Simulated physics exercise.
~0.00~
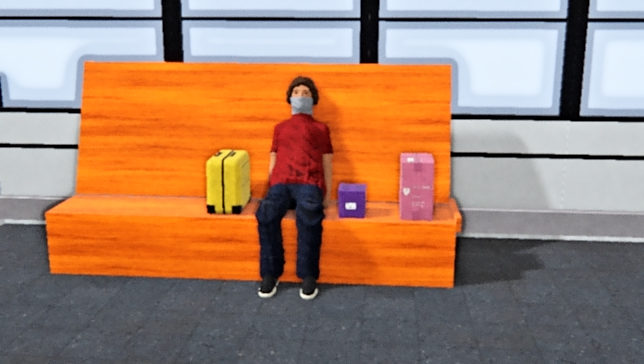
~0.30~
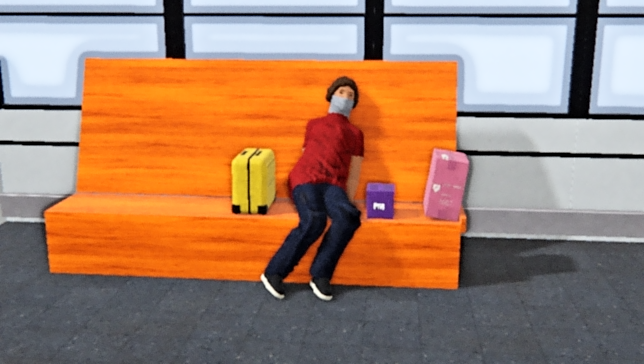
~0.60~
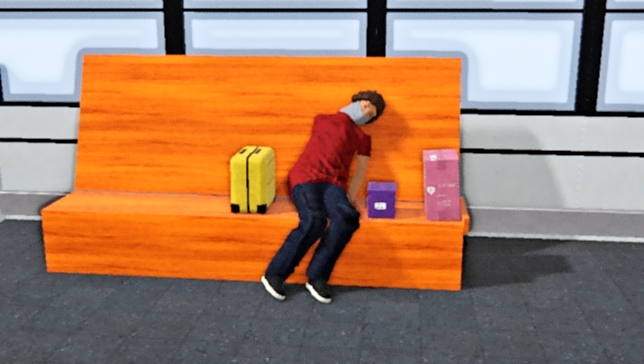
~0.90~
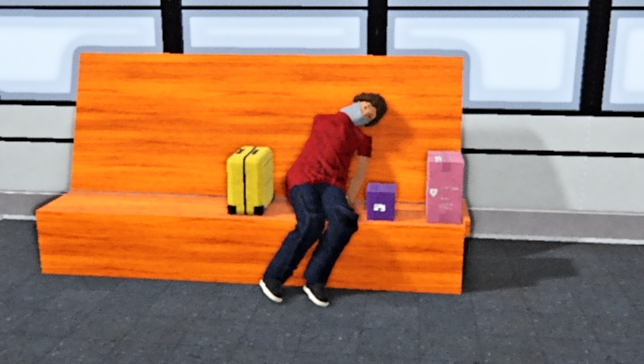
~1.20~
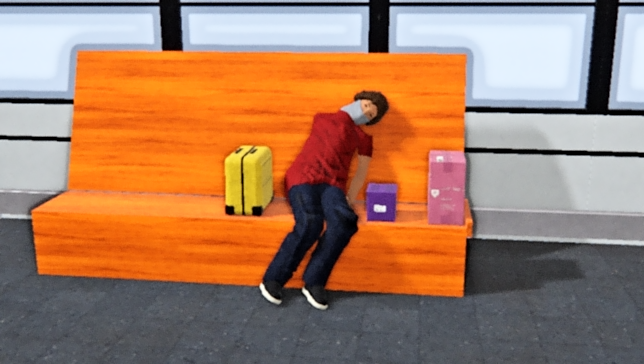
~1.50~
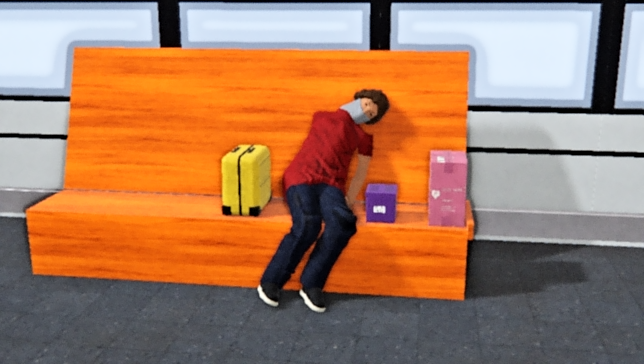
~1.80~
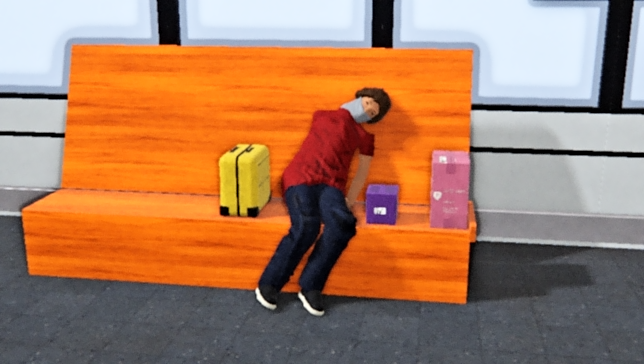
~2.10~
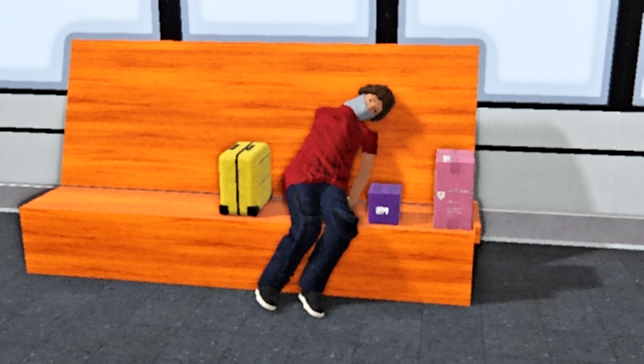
Masked person in a red shirt slumping right on an orange bench as luggage shifts, pink case tipping, then settling upright.
